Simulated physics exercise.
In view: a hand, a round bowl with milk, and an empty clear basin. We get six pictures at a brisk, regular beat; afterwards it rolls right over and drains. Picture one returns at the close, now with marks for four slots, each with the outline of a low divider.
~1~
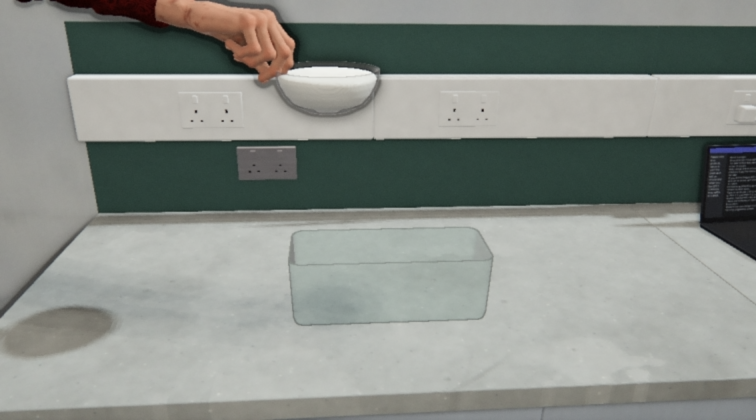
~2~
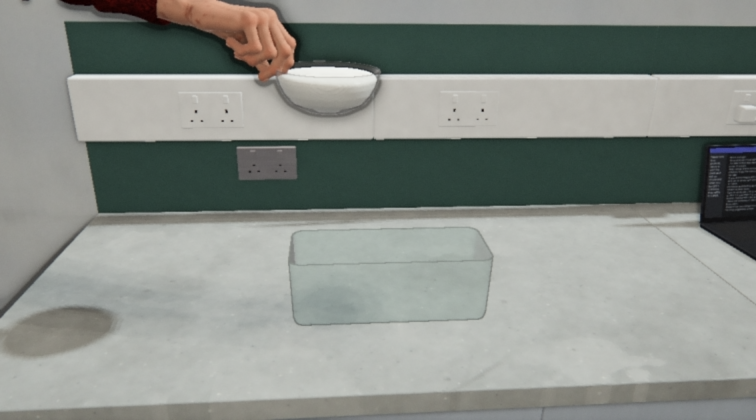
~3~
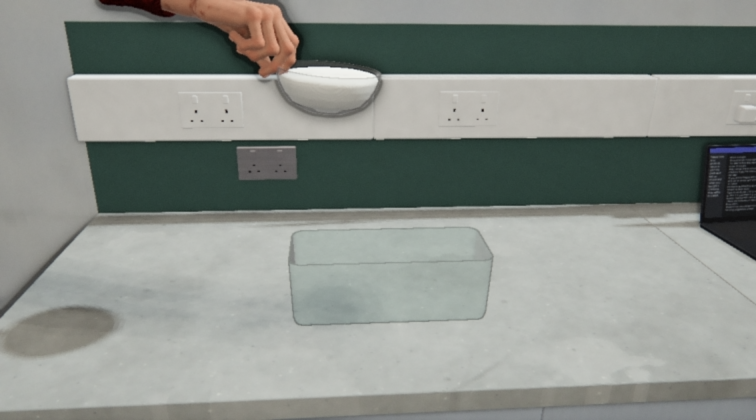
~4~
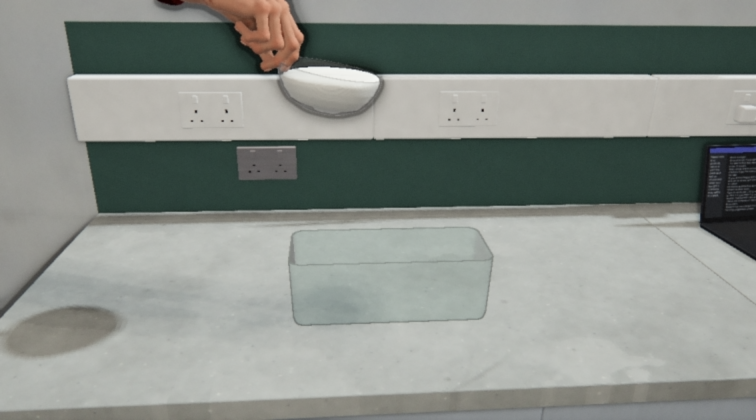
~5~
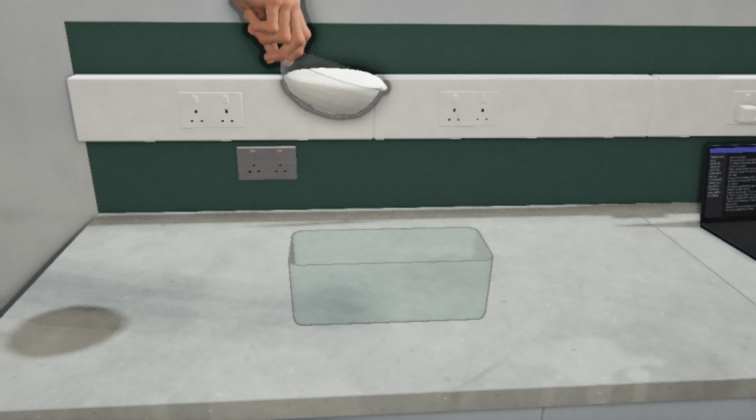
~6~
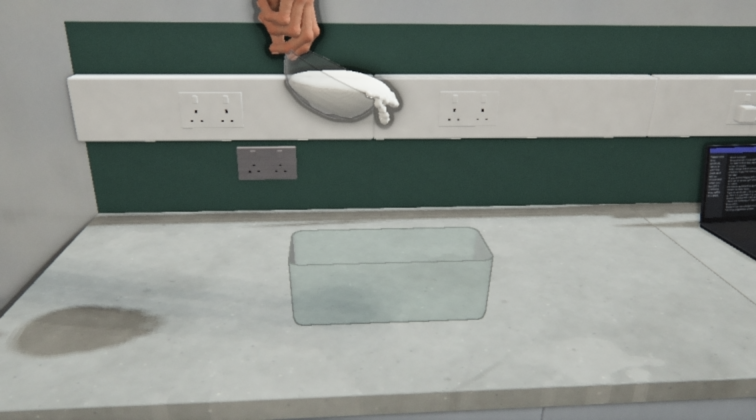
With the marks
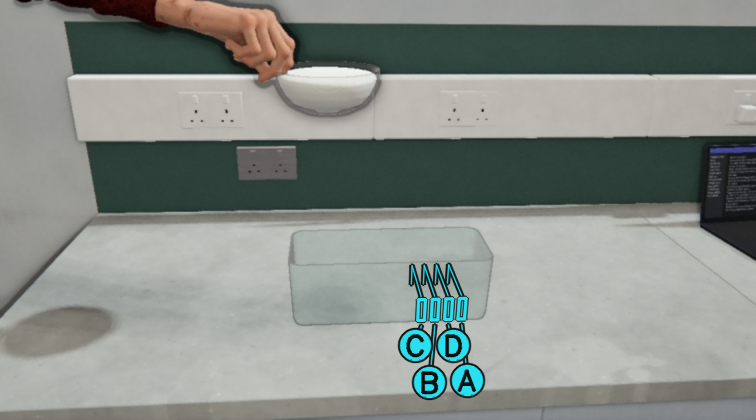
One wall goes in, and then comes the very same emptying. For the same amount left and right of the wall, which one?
Use place B.
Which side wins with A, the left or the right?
The left side.
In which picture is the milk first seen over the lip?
Picture 5.
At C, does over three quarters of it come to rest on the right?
No, it does not.
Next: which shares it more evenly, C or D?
C it is.
In cyan, A at (461, 324); B at (434, 325); C at (421, 325); D at (448, 324).
Choosing A, about 90 % ends left of the wall and 6 % right of it; 4 % is lost outside.
Choosing B, about 48 % ends left of the wall and 48 % right of it; 4 % is lost outside.
Choosing C, about 32 % ends left of the wall and 65 % right of it; 4 % is lost outside.
Choosing D, about 74 % ends left of the wall and 22 % right of it; 4 % is lost outside.
